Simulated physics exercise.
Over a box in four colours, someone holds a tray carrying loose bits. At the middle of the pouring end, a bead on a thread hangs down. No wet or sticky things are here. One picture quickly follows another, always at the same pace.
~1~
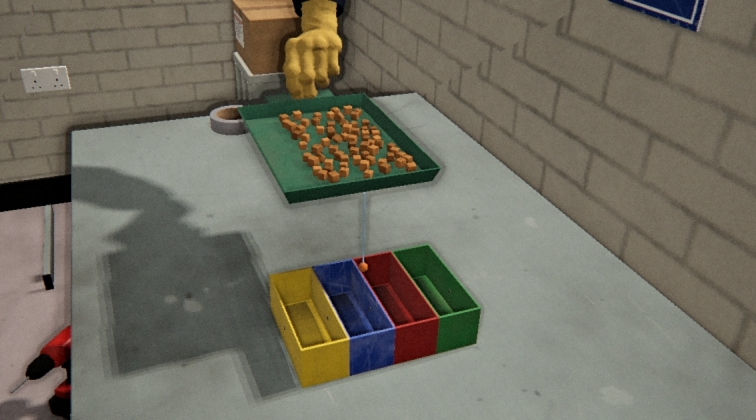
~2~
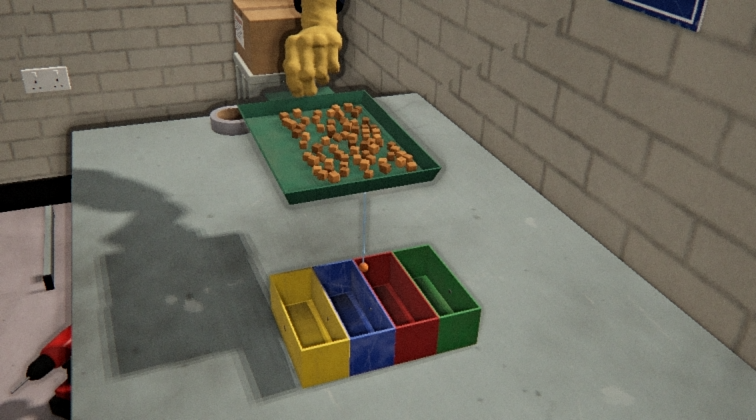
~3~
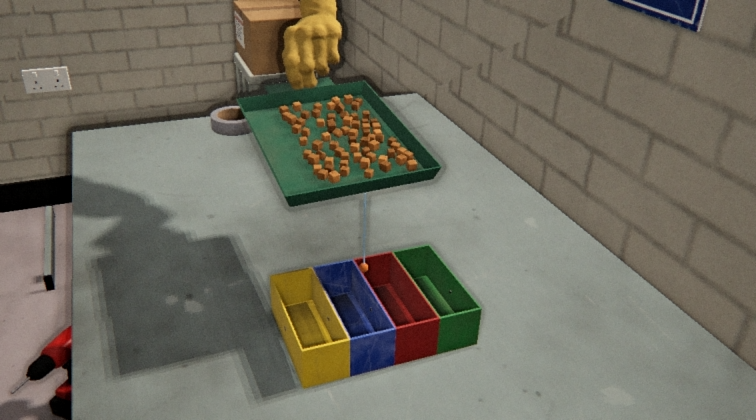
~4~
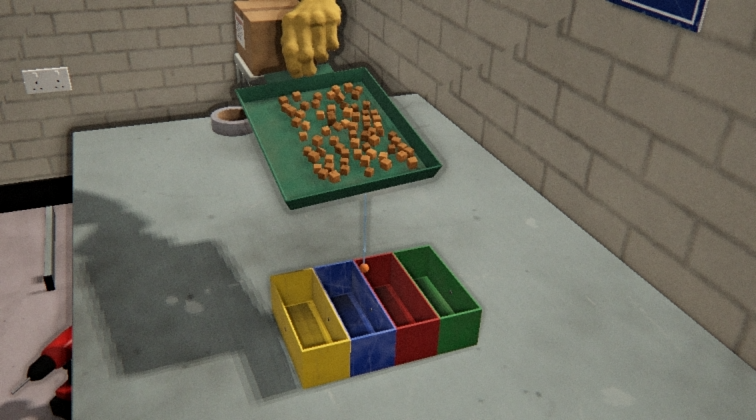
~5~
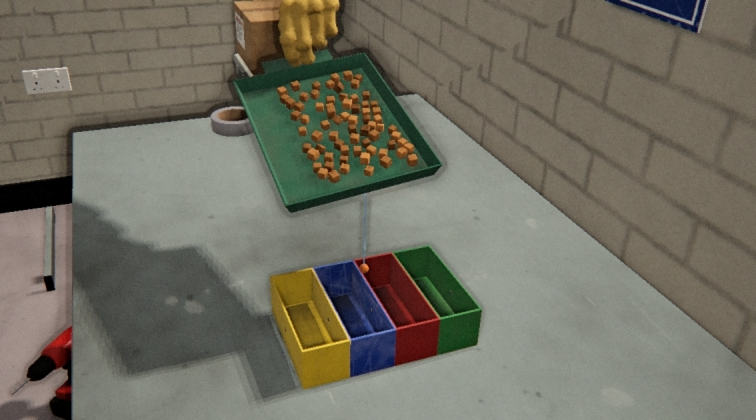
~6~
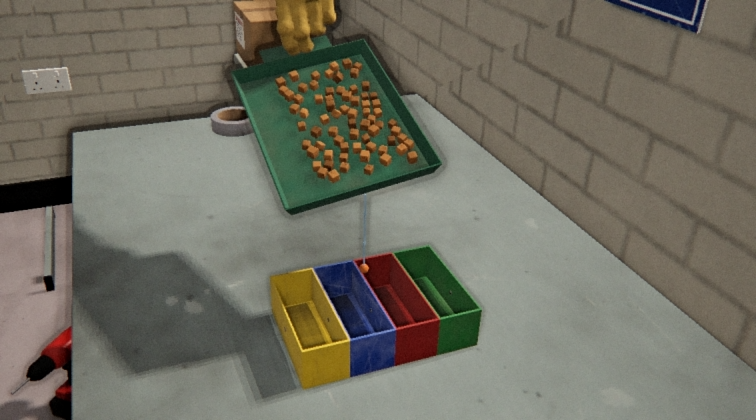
In a room with pale brick walls, a grey tabletop is seen from above at an angle by a still camera. A yellow-gloved hand holds a green tray of small orange-brown cubes above an open box with yellow, blue, red and green compartments from left to right. The tray starts level, then its far end rises steadily while its near edge slants down toward the left.
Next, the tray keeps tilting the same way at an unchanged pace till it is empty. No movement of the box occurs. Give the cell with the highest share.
Highest share: The yellow cell.
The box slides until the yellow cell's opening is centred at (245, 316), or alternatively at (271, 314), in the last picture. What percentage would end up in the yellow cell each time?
Respectively 10 percent and 30 percent.
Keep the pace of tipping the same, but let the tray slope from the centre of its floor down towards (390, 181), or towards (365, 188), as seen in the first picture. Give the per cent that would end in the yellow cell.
About 0 and 10 percent.
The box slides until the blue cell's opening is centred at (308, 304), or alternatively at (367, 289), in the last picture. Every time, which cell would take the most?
Try 1 - that blue cell; try 2 - the yellow cell.
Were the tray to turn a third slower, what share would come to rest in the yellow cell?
That works out at about 60 percent.
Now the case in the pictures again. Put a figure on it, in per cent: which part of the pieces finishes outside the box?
I'd put it close to 20 per cent.
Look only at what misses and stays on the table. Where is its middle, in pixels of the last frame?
At about (251, 403).
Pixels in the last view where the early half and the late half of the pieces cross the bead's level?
Close to (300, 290), then close to (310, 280).
Just after the last frame, tray tipped steeply; the larger part on the tray; just a few in the yellow cell; about a tenth falling or outside the box.
A moment on, tray tipped past a quarter turn; about a tenth on the tray; roughly half in the yellow cell; about a tenth in the blue cell; roughly a third falling or outside the box.
Further on, tray tipped past a quarter turn; roughly two thirds in the yellow cell; roughly a quarter in the blue cell; roughly a quarter falling or outside the box.
When it is over, tray tipped past a quarter turn; roughly two thirds in the yellow cell; roughly a quarter in the blue cell; not one in the red cell; not one in the green cell; roughly a quarter outside the box.
